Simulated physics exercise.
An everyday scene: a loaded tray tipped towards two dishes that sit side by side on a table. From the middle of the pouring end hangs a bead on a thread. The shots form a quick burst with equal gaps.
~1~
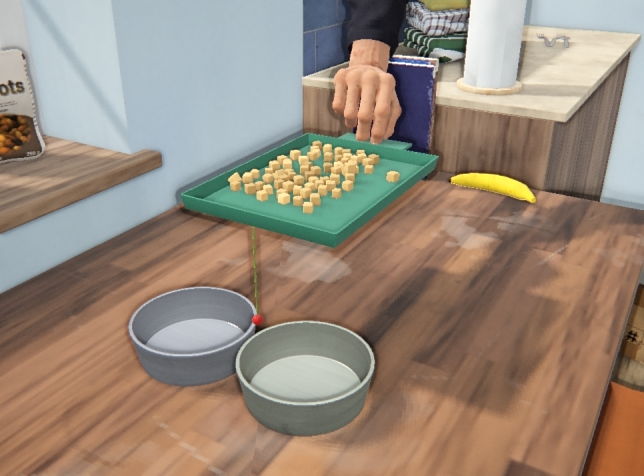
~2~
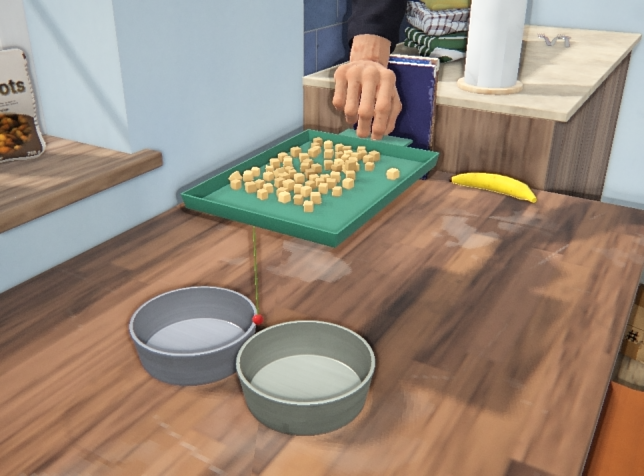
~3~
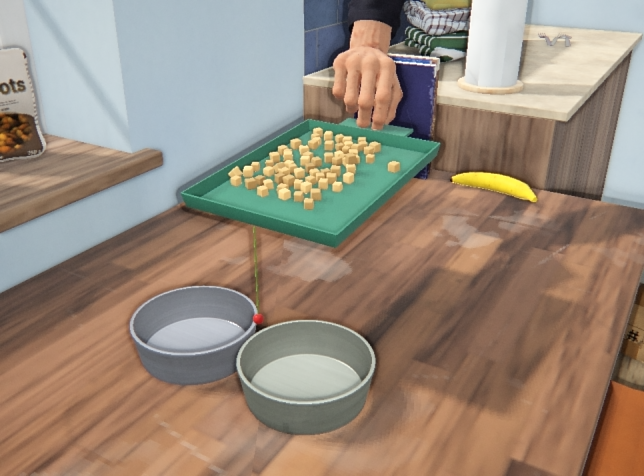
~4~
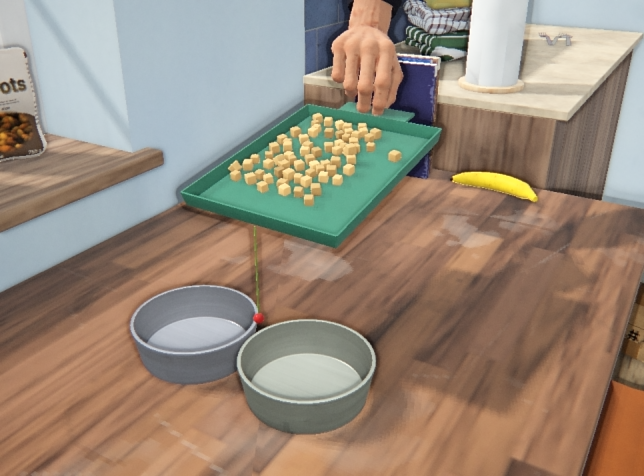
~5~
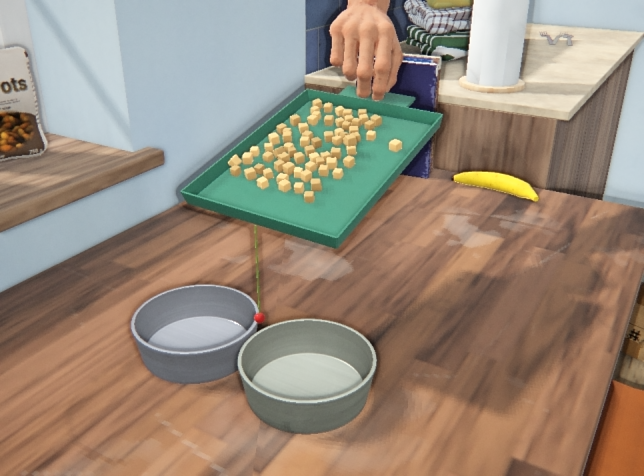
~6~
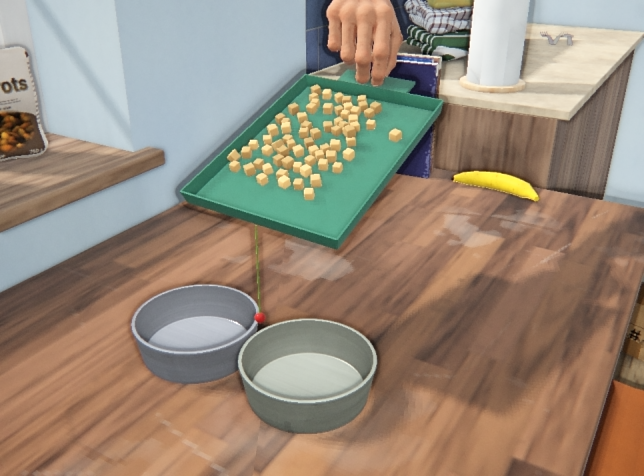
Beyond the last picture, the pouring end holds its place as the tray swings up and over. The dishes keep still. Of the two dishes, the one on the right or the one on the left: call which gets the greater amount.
I call it for the one on the right.
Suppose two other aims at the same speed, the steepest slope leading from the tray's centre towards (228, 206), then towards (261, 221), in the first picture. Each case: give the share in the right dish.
About 0 % and 30 %.
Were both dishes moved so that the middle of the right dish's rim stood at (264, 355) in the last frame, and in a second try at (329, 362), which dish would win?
First try: The rightmost dish. Second try: The rightmost dish.
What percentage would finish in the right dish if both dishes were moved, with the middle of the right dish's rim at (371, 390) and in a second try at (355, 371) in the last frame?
Respectively 20 percent and 30 percent.
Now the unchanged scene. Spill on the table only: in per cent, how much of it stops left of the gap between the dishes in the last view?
Around 100 %.
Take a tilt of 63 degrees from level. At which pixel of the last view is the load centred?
Roughly (271, 204).
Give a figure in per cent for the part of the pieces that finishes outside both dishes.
Share: Approx. 30 %.
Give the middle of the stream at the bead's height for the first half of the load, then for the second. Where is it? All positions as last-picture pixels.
Around (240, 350) first; around (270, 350) second.
Soon after the last picture, tray tipped steeply; nearly all on the tray; a small part in the air.
A little later, tray tipped past a quarter turn; most on the tray; a small part in the right dish; a small part outside both; a stray few in the air.
Later still, tray tipped past a quarter turn; about half in the right dish; a small part in the left dish; about a third outside both.
At rest, tray tipped past a quarter turn; about half in the right dish; a small part in the left dish; about a third outside both.
